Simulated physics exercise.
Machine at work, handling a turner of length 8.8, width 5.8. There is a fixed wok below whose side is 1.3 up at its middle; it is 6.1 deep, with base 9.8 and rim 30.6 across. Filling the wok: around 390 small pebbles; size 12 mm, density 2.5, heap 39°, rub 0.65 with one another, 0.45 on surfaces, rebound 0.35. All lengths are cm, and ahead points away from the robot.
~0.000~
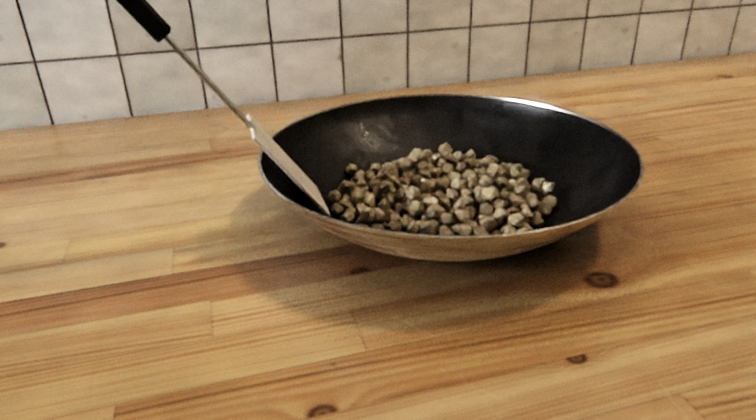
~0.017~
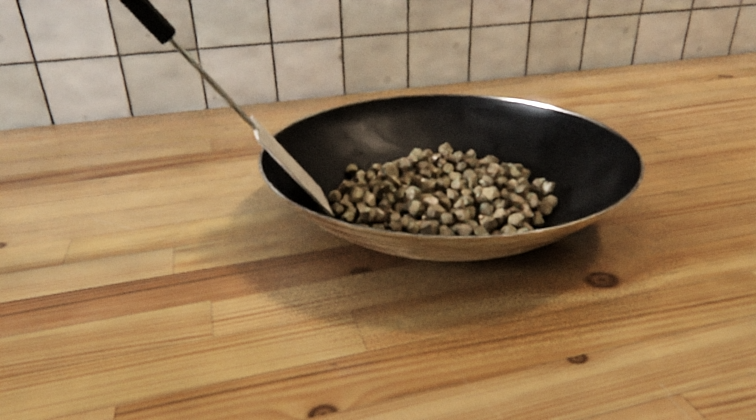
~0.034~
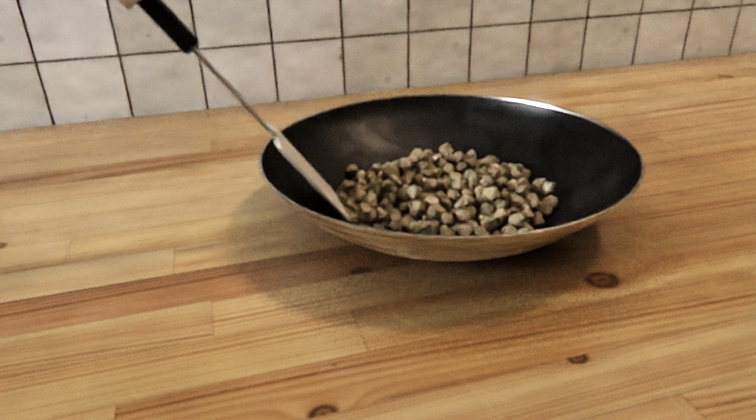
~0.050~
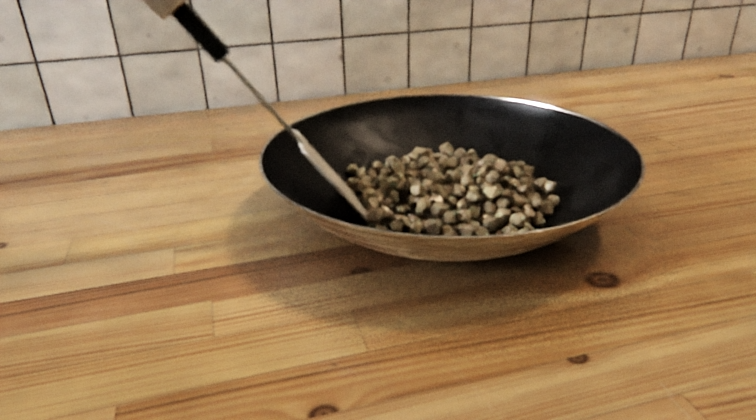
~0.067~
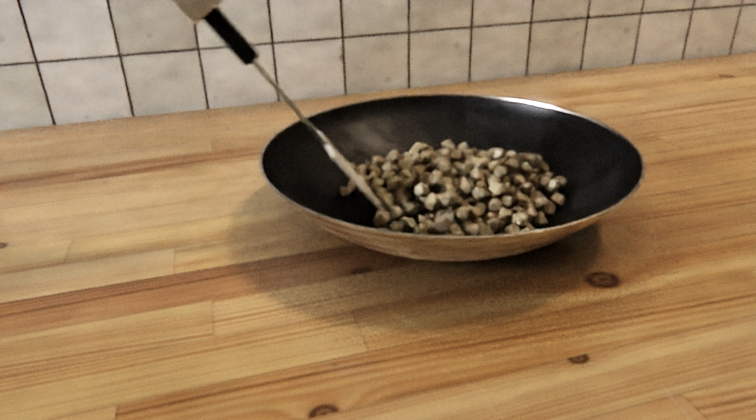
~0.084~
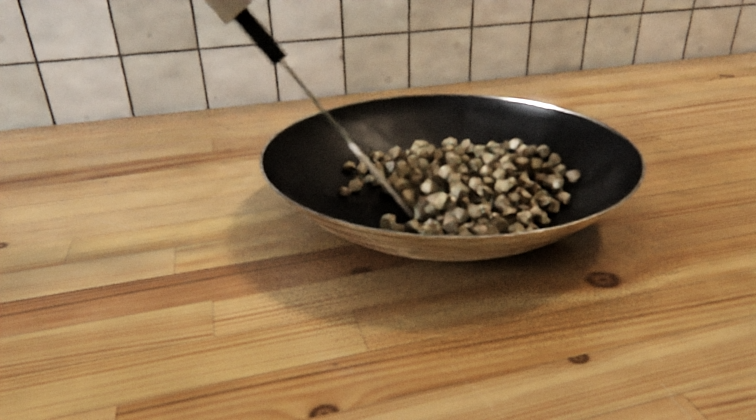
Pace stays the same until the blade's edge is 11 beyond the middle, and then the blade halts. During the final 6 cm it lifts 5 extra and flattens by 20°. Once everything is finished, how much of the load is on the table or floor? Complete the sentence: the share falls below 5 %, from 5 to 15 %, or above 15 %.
The share falls above 15 %.
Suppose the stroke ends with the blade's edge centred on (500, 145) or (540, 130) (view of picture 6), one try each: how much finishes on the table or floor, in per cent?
First try about 5 percent, second about 15 percent.
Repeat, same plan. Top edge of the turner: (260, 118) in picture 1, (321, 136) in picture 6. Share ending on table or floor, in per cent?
15 per cent.
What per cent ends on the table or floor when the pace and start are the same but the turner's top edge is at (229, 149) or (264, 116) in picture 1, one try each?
First try roughly 15 percent, second try roughly 20 percent.
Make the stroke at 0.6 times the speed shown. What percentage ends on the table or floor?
15 %.
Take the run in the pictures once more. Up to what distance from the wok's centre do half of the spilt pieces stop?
That distance comes to about 42 cm.
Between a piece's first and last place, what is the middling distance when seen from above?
About 5 centimetres.
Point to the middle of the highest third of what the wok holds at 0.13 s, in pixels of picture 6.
Roughly at pixel (491, 171).
By 0.13 s, sloping 55°, highest piece 7 above the table; 391 in the wok.
By 0.17 s, sloping 50°, highest piece 7 above the table; 391 in the wok.
By 0.39 s, sloping 35°, highest piece 20 above the table; 313 in the wok, 26 on the table or floor, 52 on the blade or in flight.
By 1.44 s, sloping 35°, highest piece 5 above the table; 313 in the wok, 78 on the table or floor.
Final count, 313 in the wok, 78 on the table or floor. That is 20 % on the table or floor.
